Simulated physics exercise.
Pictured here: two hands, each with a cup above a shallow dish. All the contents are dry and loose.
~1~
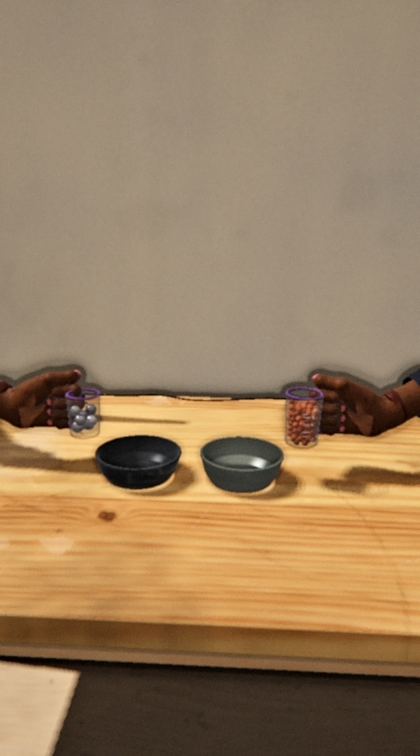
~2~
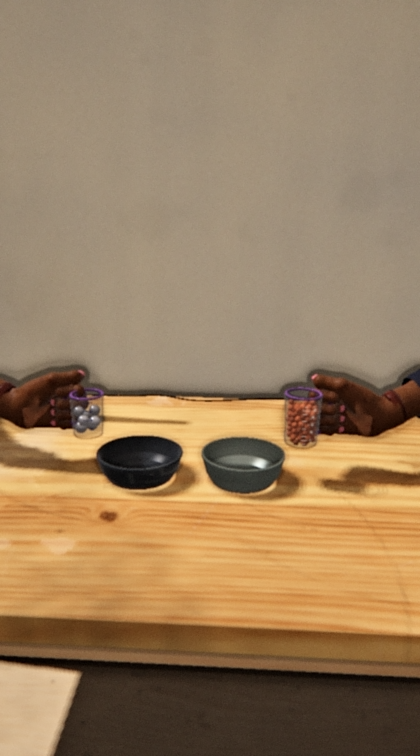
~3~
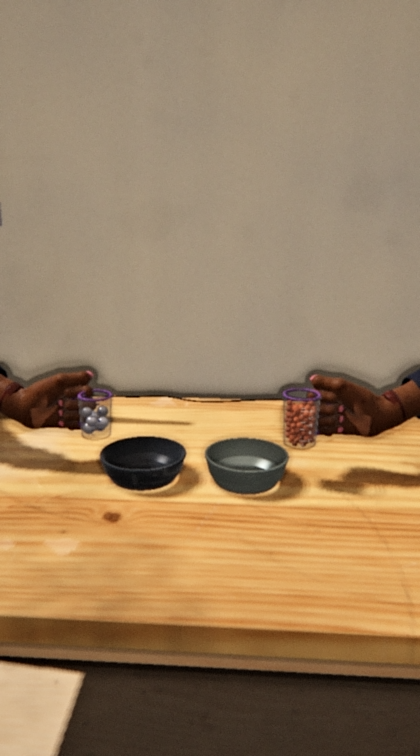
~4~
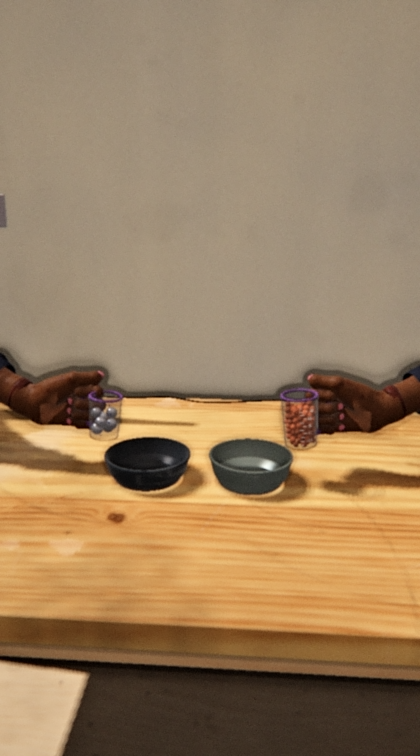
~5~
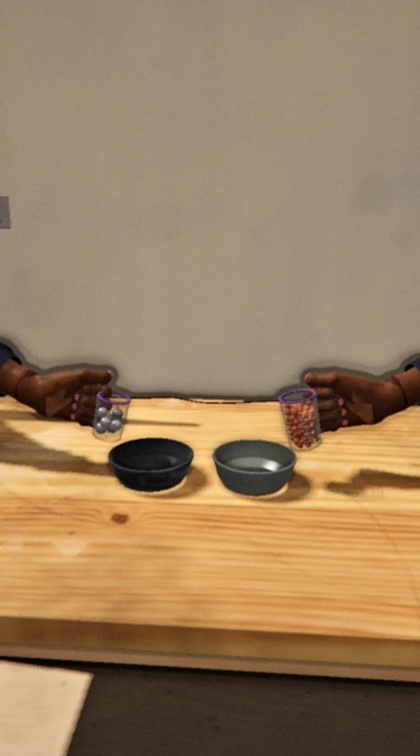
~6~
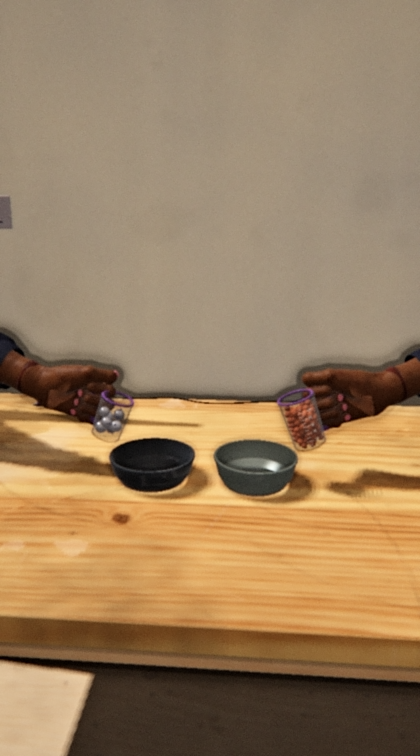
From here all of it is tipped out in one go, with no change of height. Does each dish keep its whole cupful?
Looking at the left dish, it misses none; the right dish misses none.
Then, 0.35 s after the last picture, left, all still in the cup; right, all still in the cup.
Then, 0.79 s after the last picture, left, all still in the cup; right, all still in the cup.
Then, 1.26 s after the last picture, left, about half still in the cup, about half in the dish; right, most still in the cup, a small part in the dish, a small part in the air.
By the end, left, all in the dish, none outside the dish; right, all in the dish, none outside the dish.
